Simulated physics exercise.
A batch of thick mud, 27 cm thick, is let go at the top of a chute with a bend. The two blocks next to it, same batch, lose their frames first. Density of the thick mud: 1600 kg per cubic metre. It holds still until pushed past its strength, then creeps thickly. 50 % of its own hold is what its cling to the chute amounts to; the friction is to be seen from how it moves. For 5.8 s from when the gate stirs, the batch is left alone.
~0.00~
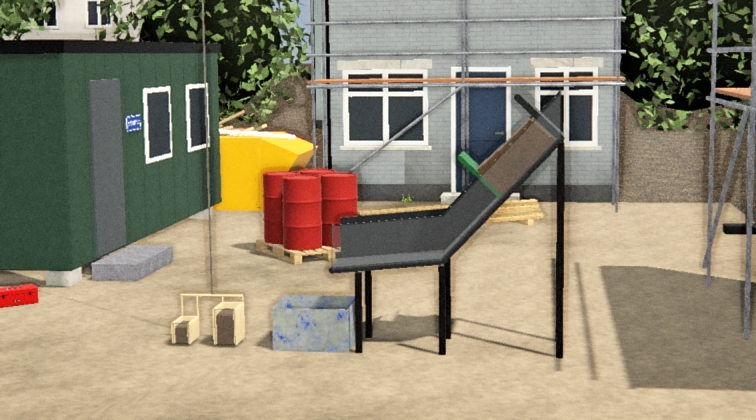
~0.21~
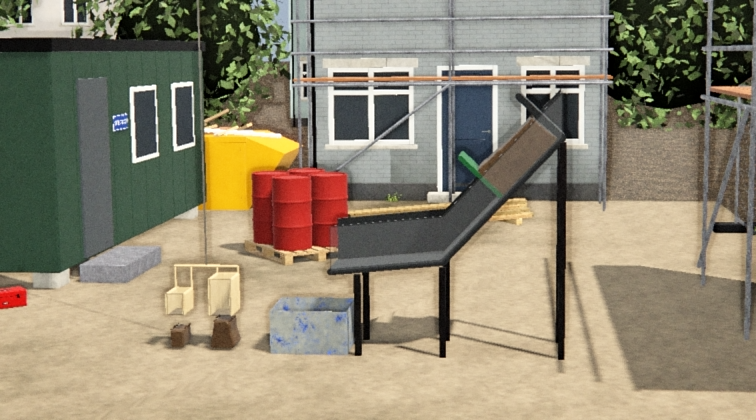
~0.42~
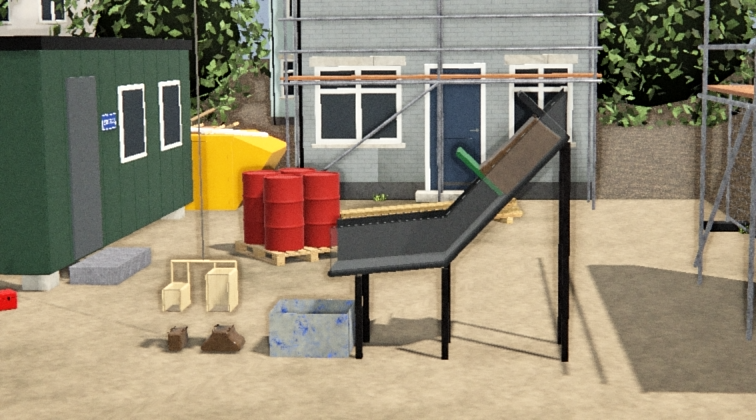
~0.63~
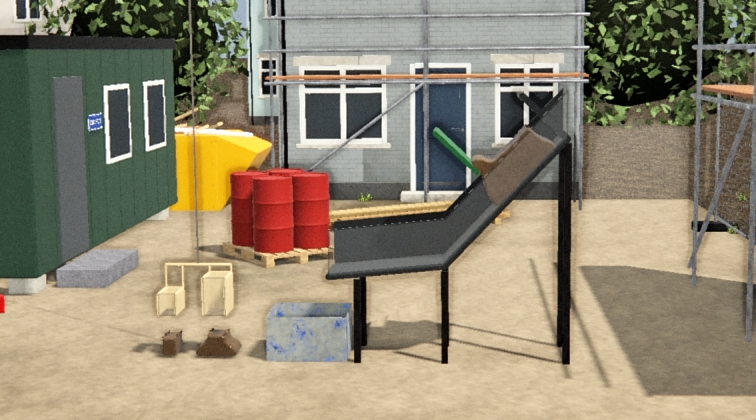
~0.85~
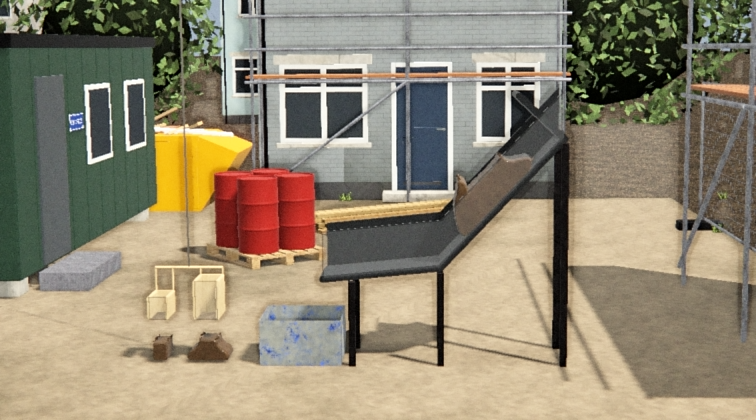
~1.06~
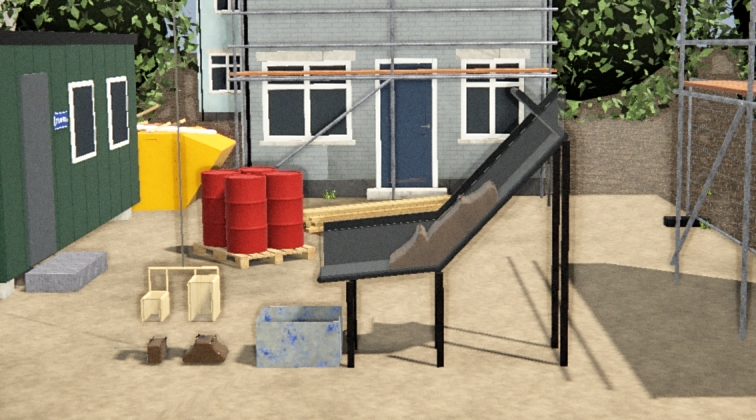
On a building site, two pale moulds rise off small brown blocks of mud, and the larger block slumps; then a green gate lifts on a bent chute, and brown mud slides down its slope toward the bend.
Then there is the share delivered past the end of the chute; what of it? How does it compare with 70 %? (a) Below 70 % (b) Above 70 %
a, below 70 %.
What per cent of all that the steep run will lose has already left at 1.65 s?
Close to 100 percent.
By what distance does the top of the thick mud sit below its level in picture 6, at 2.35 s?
Roughly 54 centimetres, give or take.
After 1.65 s, none is on the steep run, 76 % on the flatter one and 24 % past the end.
After 2.35 s, none is on the steep run, 38 % on the flatter one and 62 % past the end.
After 3.05 s, none is on the steep run, 38 % on the flatter one and 62 % past the end.
After 3.75 s, none is on the steep run, 38 % on the flatter one and 62 % past the end.
After 6.15 s, none is on the steep run, 38 % on the flatter one and 62 % past the end.
